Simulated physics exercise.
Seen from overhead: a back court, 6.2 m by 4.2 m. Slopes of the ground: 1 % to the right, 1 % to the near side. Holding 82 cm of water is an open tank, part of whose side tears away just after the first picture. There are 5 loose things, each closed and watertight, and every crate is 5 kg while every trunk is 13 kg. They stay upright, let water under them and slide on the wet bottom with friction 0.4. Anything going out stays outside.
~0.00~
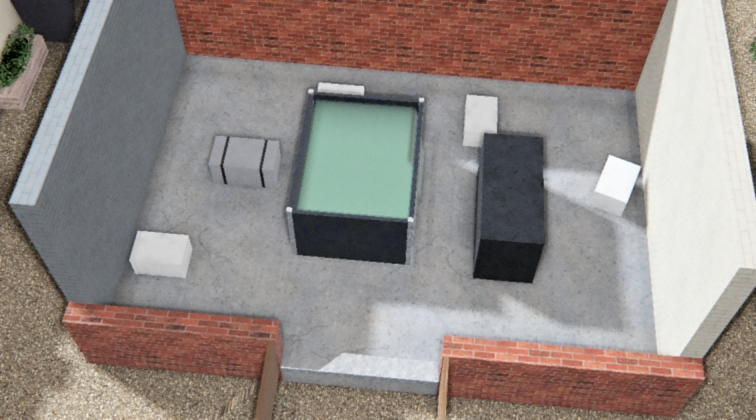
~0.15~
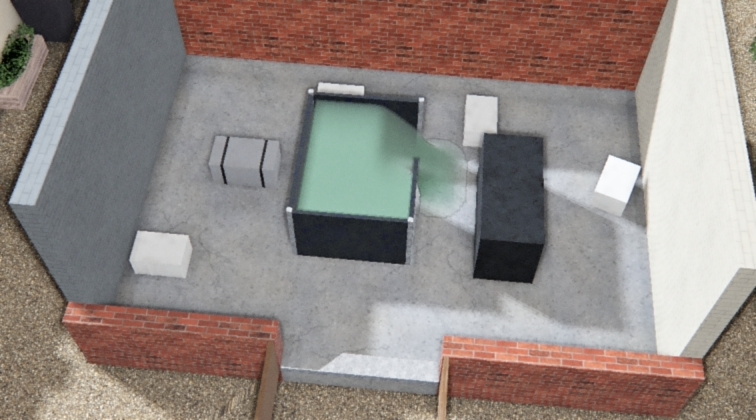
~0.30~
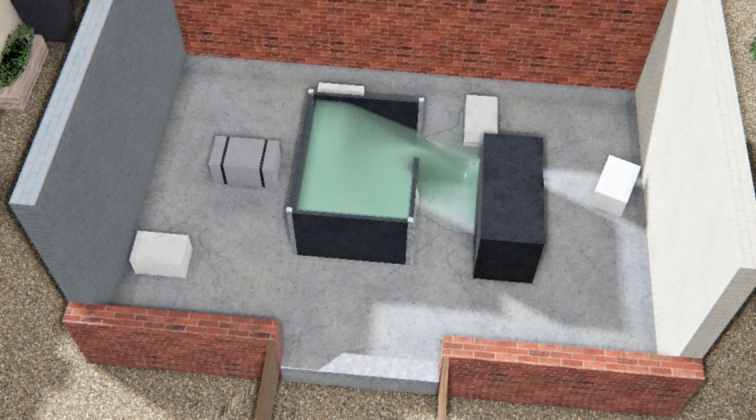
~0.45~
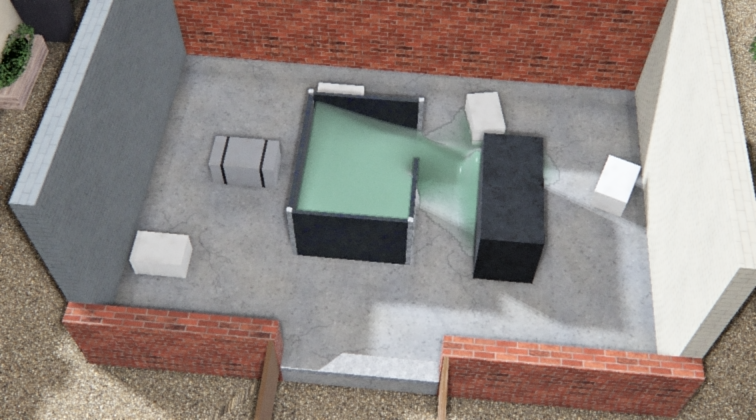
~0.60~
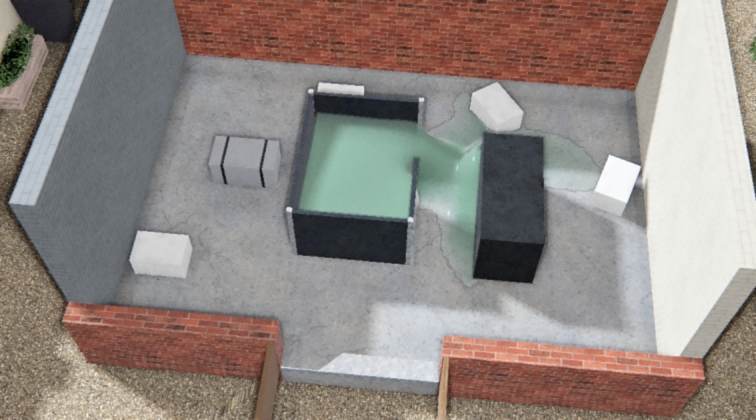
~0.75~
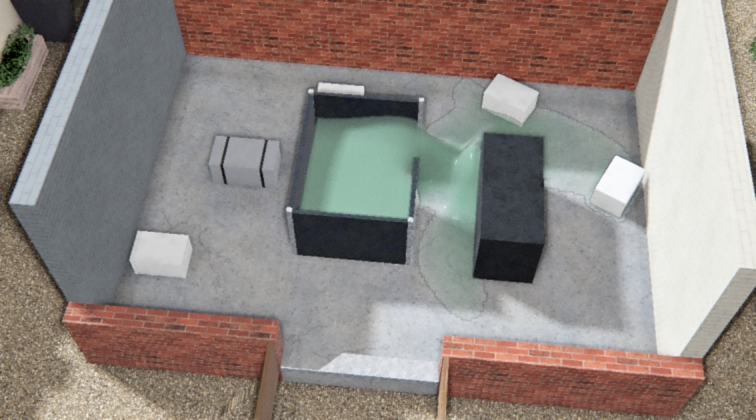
Green water poured out through the right side of an open tank in a walled yard, spread around a dark block, and pushed a nearby pale box back toward the brick wall, turning it.
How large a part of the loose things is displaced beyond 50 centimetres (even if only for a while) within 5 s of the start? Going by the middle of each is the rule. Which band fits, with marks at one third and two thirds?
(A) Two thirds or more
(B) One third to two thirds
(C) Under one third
One third to two thirds (B).
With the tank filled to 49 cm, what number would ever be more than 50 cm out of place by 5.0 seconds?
With that change, 2 of them.
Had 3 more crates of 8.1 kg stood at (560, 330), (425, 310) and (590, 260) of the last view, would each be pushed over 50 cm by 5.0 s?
One after another they come out above it, above it, above it.
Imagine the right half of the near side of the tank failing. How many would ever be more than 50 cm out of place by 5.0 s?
Then 1 of them would.
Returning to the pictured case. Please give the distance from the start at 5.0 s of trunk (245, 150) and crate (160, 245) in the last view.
Shifts in order: 0 cm; 0 cm.
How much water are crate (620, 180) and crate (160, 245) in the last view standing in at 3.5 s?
Around 12 cm and 0 cm.
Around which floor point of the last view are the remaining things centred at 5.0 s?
It sits at about (337, 236).
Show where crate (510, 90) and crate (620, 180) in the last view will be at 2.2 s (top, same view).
Roughly (613, 87), then roughly (618, 233).
After 1.1 s 1 of 5 are over 50 cm from their spots; 1 afloat.
After 2.2 s 2 of 5 are over 50 cm from their spots; 1 afloat.
After 3.5 s 2 of 5 are over 50 cm from their spots; 2 afloat.
After 5.0 s 2 of 5 are over 50 cm from their spots, and 2 have been at some point; 2 afloat.
